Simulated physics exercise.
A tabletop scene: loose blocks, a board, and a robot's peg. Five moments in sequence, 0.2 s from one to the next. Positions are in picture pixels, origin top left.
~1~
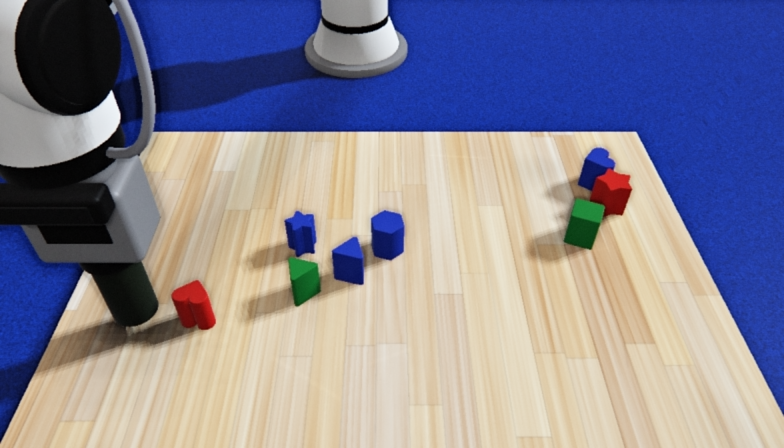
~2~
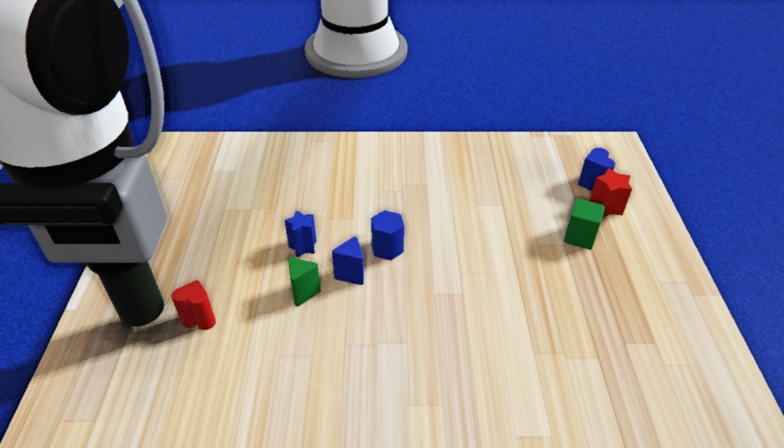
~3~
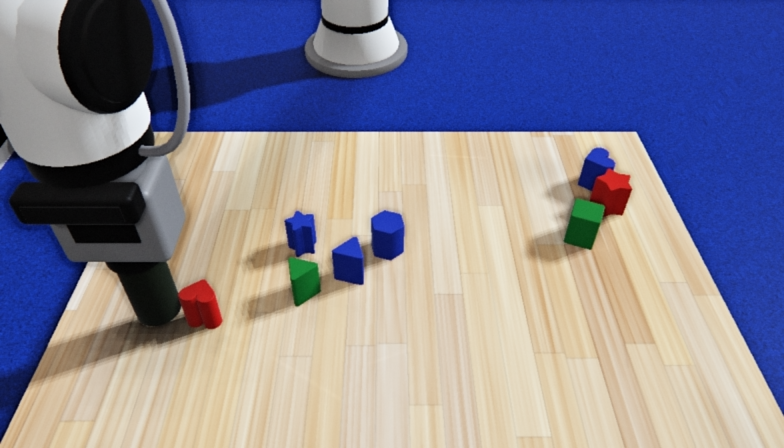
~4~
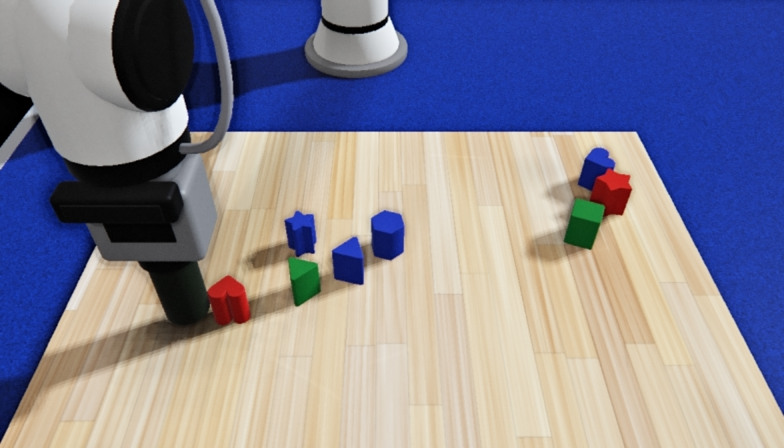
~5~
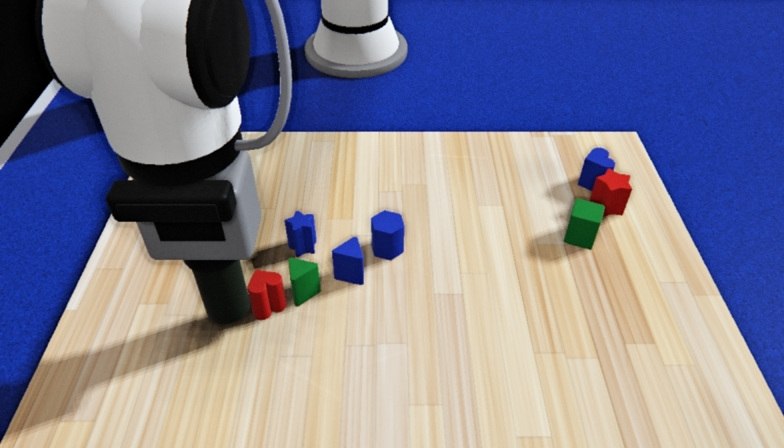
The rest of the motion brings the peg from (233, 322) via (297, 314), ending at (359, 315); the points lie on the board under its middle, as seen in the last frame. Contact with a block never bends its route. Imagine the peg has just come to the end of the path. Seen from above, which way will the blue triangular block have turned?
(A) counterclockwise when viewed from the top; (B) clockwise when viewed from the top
B (clockwise when viewed from the top)
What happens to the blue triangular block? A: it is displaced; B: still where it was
A (it is displaced)
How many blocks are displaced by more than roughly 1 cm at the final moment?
It should be three or more.
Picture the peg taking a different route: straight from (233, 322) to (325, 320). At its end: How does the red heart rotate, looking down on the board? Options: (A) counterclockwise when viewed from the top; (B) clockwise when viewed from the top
(A)
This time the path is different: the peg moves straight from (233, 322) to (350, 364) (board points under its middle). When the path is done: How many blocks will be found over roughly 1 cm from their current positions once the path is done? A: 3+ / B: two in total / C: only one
I choose C.
On the path given first. One third of the way, peg (273, 301); red heart (295, 268), turned 60° anticlockwise; green triangular block (318, 258).
Two thirds of the way, peg (316, 299); red heart (313, 260), turned 95° anticlockwise; green triangular block (333, 251), turned 30° anticlockwise; blue triangular block (356, 238), turned 40° clockwise.
At the end, peg (359, 300); red heart (313, 260), turned 95° anticlockwise; green triangular block (333, 251), turned 30° anticlockwise; blue star-shaped block not moved; blue triangular block (356, 238), turned 40° clockwise.
